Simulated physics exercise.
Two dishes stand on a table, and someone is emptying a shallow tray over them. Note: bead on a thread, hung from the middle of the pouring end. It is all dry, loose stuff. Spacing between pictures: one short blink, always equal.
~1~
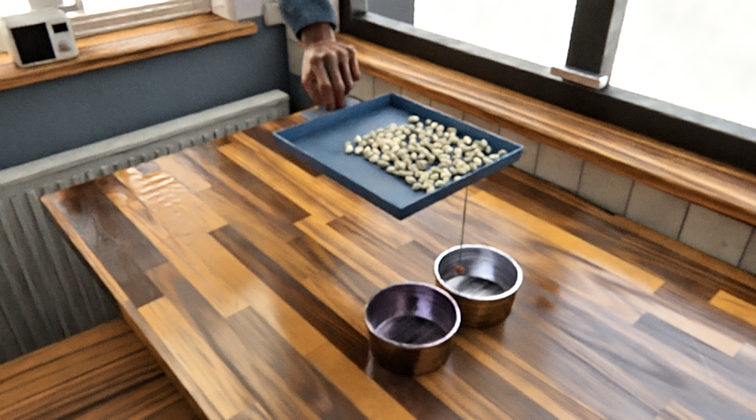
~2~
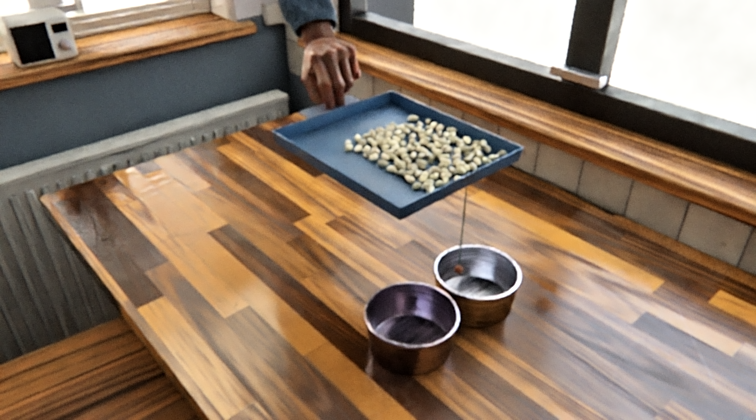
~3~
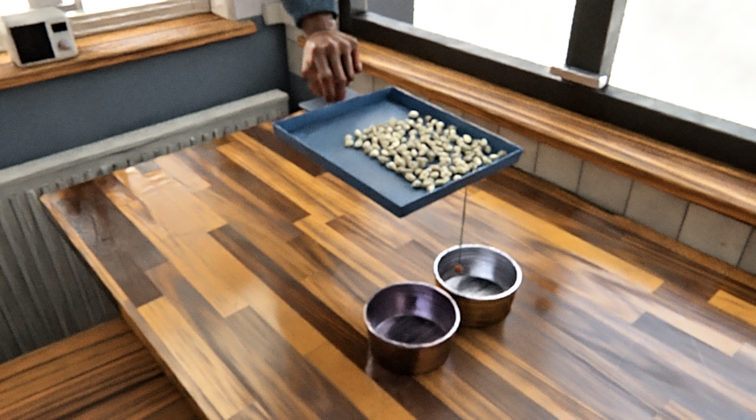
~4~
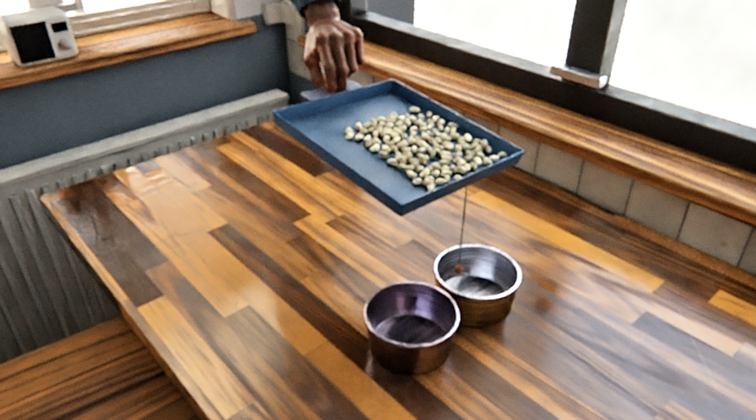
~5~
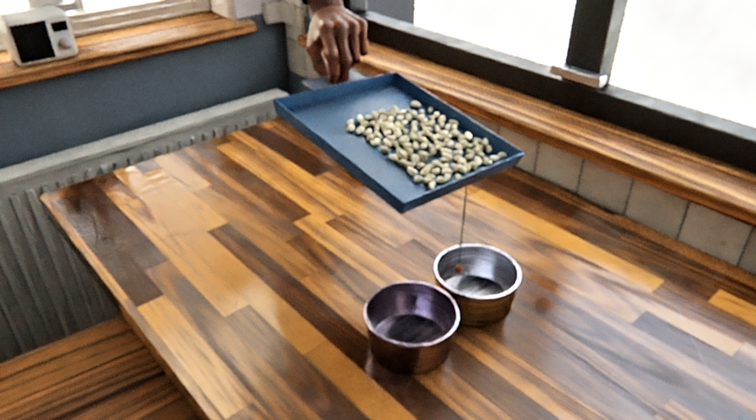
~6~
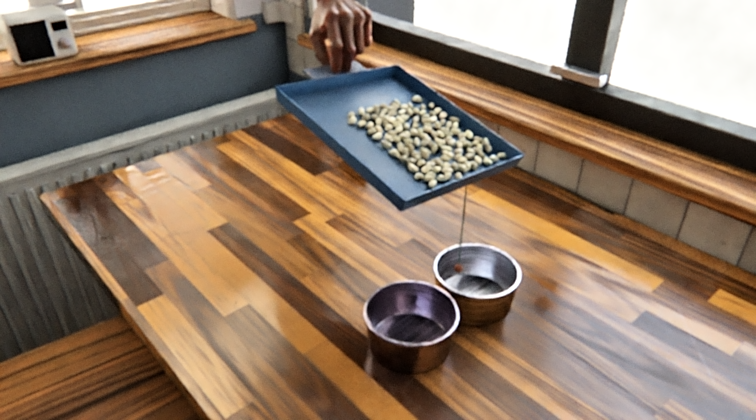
A hand raises the far end of a shallow blue tray of pale beans, slowly increasing its slant toward the near edge and slightly to the right, above two metal dishes on a wooden table; the beans barely shift.
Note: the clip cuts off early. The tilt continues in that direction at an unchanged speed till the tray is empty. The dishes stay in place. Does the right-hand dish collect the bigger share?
Yes - most of the load heads over to the right dish, I'd guess.
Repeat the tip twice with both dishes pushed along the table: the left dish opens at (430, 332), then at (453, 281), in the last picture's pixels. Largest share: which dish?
For the first position it is the one at right; for the second, the one at right.
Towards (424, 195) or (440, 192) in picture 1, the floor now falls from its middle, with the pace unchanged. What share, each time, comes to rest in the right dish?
The first try gives close to 0 percent; the next gives 0 percent.
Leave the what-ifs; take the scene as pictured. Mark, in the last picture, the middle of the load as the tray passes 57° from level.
The load is centred near (469, 138).
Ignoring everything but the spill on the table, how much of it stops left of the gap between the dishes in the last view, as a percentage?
Reading: Around 0 %.
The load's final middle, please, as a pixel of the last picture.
Somewhere close to (491, 294) in the last picture.
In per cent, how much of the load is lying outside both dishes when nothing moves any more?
I'd put it near 40 per cent of the load.
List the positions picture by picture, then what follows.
Corners of the pouring end (401, 206) and (521, 147), level; middle of the load (425, 153), white beans; left dish (444, 351); right dish (509, 304); bead on its thread (459, 270), in the first picture.
Corners of the pouring end (400, 206) and (520, 147), level; middle of the load (424, 152), in the second picture.
Corners of the pouring end (401, 204) and (520, 148), tipped barely, lowest at the right corner; middle of the load (424, 150), in the third picture.
Corners of the pouring end (403, 202) and (521, 150), tipped a little, lowest at the right corner; middle of the load (425, 147), in the fourth picture.
Corners of the pouring end (404, 200) and (521, 152), tipped a little, lowest at the right corner; middle of the load (426, 143), in the fifth picture.
Corners of the pouring end (405, 198) and (521, 154), tipped a little, lowest at the right corner; middle of the load (427, 140); left dish (444, 349); right dish (508, 303), in the sixth picture.
Just after the last frame, tray tipped steeply; every one on the tray.
A moment on, tray tipped right over; almost all on the tray; just a few in the right dish; just a few in the air.
Further on, tray tipped past a quarter turn; just a few in the left dish; roughly half in the right dish; roughly half outside both.
When it is over, tray tipped past a quarter turn; just a few in the left dish; roughly half in the right dish; roughly half outside both.
